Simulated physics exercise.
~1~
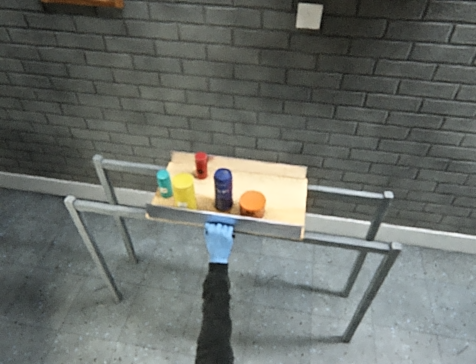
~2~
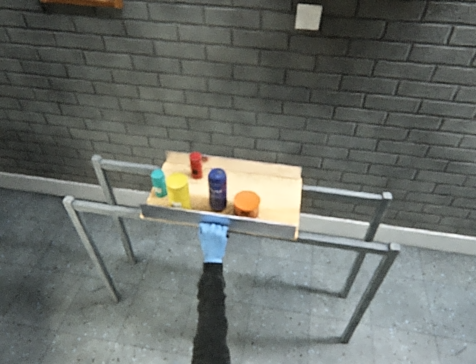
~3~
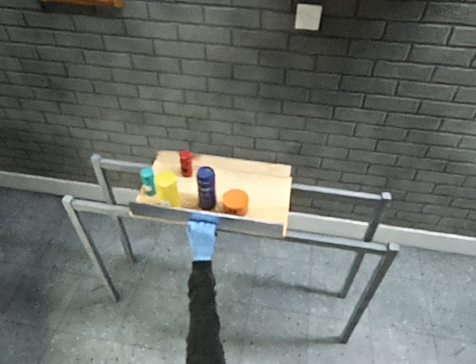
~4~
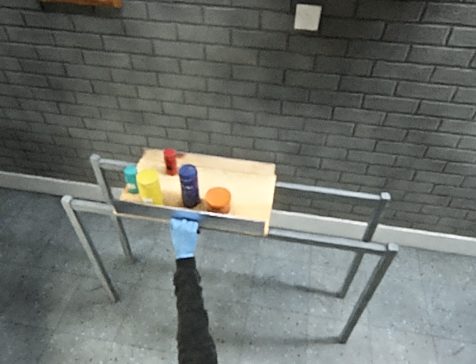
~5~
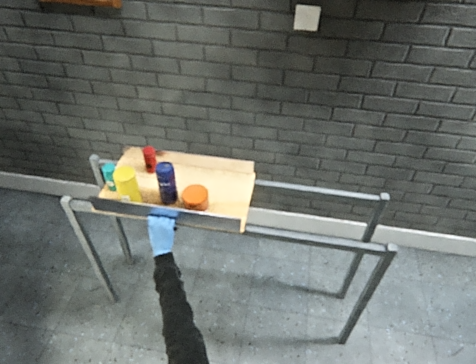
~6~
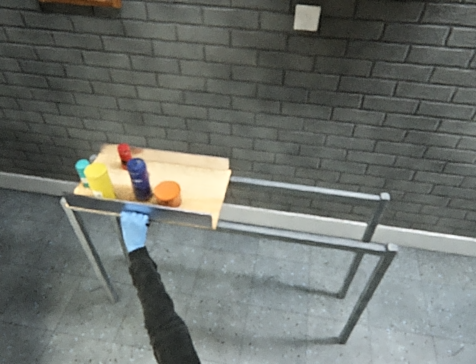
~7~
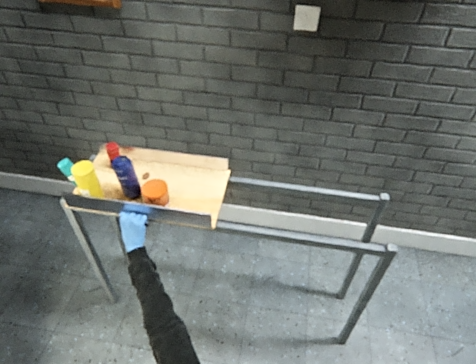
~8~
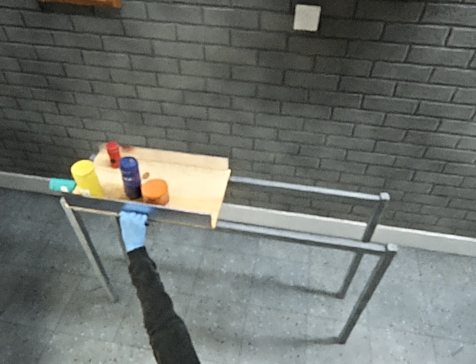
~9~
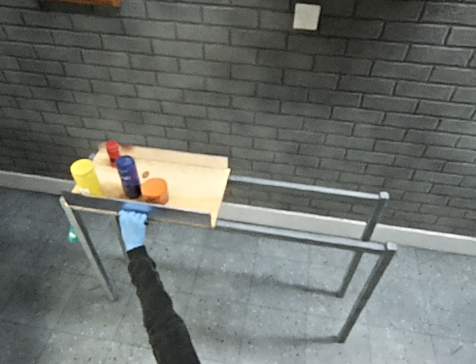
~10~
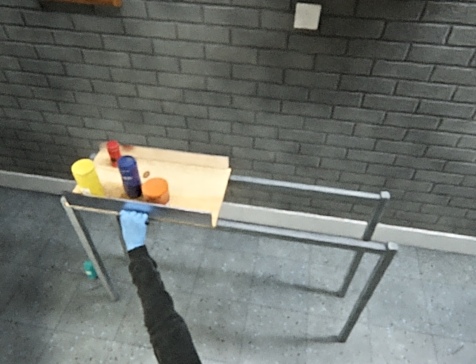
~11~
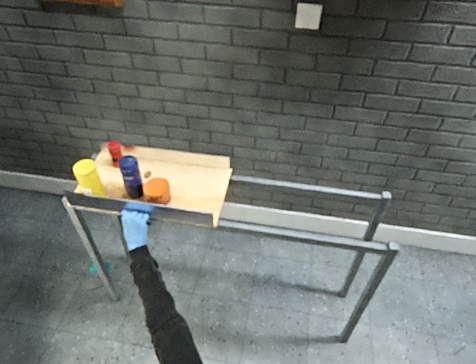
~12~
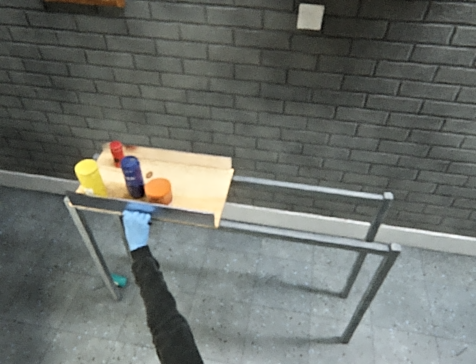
At the start, a tray holding a turquoise shaker, a yellow jar, a blue can, an orange tub and a red shaker sits midway along a metal frame by a brick wall, with a blue-gloved hand at its near edge. The hand moves the tray left, faster and faster, with everything upright. When the tray stops at the left end, the turquoise shaker tips over the open side. It drops past the frame's leg to the floor, then shifts slightly right. It ends lying there, while the other items remain standing on the tray.
